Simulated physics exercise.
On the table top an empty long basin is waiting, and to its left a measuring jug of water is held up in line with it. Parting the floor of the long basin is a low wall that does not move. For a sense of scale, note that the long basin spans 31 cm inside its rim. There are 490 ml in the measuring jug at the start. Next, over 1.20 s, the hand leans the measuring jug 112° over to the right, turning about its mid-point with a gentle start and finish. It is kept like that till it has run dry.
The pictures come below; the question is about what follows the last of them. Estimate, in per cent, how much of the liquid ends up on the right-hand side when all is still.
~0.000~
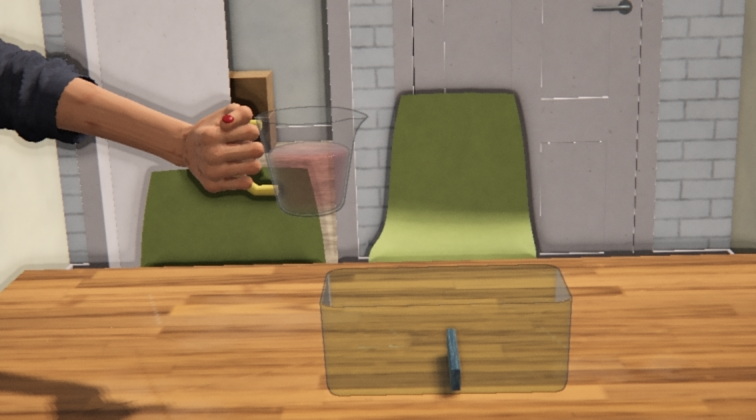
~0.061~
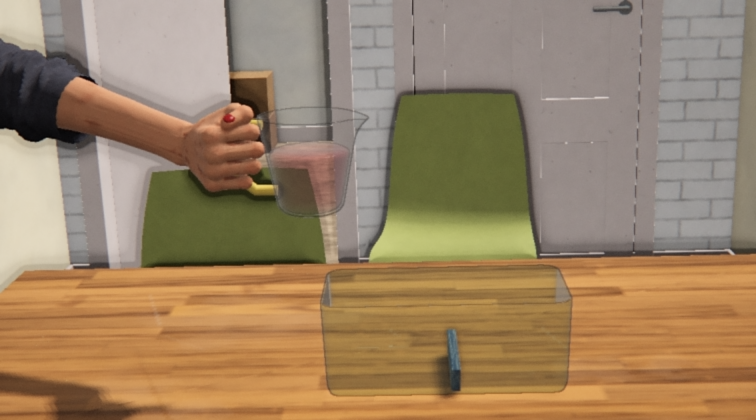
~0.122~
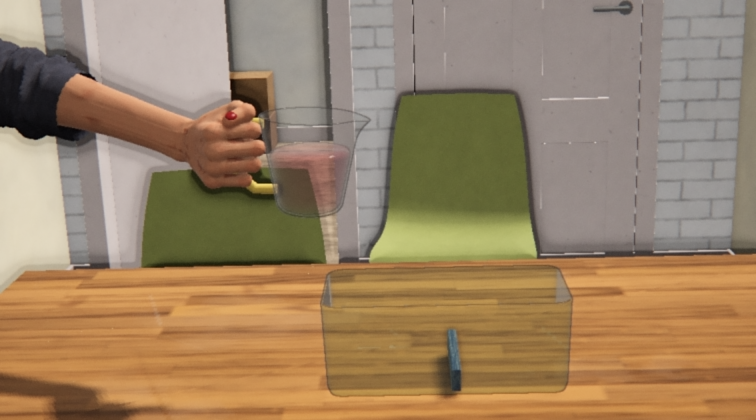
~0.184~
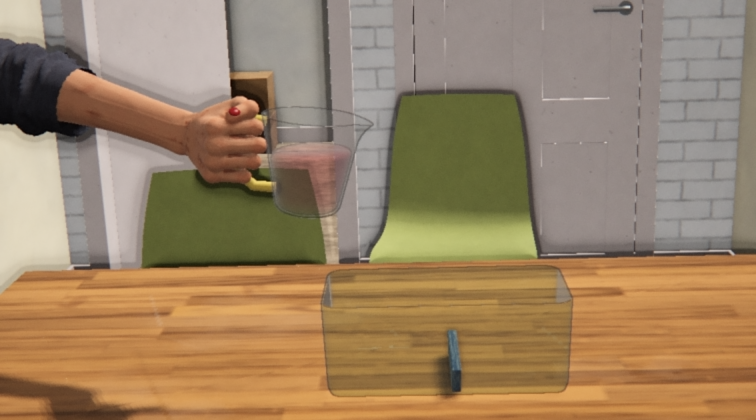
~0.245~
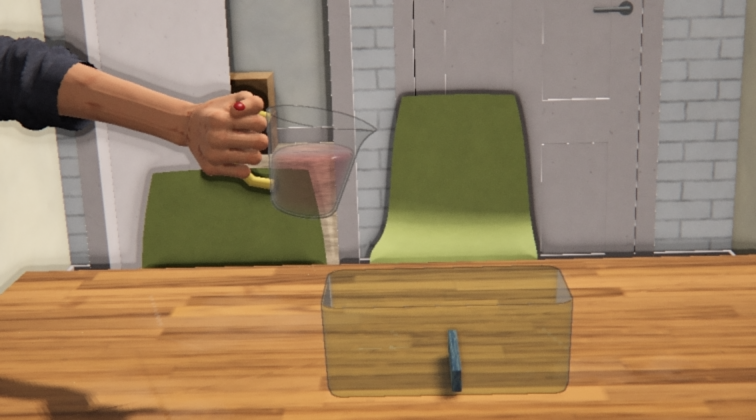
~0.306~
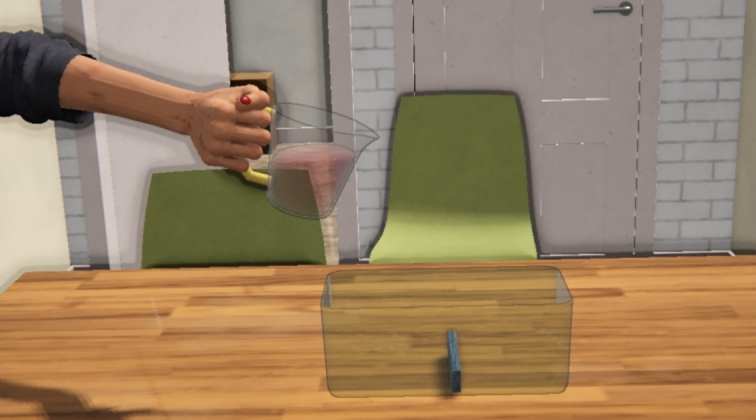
10 %.
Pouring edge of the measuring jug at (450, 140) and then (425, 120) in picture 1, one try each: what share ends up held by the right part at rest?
First 85, then 80 per cent.
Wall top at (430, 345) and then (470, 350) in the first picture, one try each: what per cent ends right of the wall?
The first gives near 40 per cent and the second near 10 per cent.
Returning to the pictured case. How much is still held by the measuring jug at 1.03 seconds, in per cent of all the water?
Close to 10 percent of the total.
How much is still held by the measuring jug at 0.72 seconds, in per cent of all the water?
Around 78 in a hundred.
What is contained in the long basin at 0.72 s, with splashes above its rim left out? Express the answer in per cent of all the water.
2 %, more or less.
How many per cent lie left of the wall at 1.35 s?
Roughly 86 percent.
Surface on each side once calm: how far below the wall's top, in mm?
On the left it's about 10 mm; on the right, about 28 mm.
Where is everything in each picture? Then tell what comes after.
The first picture shows tilt 0°; pouring edge (368, 115); surface from (268, 150) to (350, 148); the long basin's rim runs from (324, 289) to (565, 284); the wall's top is at (453, 349).
The second picture shows tilt 1°; pouring edge (369, 116); surface from (269, 151) to (351, 148).
The third picture shows tilt 3°; pouring edge (371, 119); surface from (269, 151) to (351, 149).
The fourth picture shows tilt 6°; pouring edge (374, 123); surface from (271, 151) to (353, 150).
The fifth picture shows tilt 11°; pouring edge (377, 129); surface from (272, 153) to (355, 150).
The sixth picture shows tilt 17°; pouring edge (380, 136); surface from (272, 153) to (358, 152).
Then, 0.72 s in, the tilt is 74° and 78 per cent is still to pour, 2 is left of the wall and 0 right of it.
Then, 1.03 s in, the tilt is 107° and 11 per cent is still to pour, 69 is left of the wall and 1 right of it.
Then, 1.35 s in, the tilt is 112° and 0 per cent is still to pour, 86 is left of the wall and 8 right of it.
Then, 1.70 s in, the tilt is 112° and 0 per cent is still to pour, 85 is left of the wall and 10 right of it.
Finally, 85 per cent lies left of the wall, 10 right of it and 5 outside.
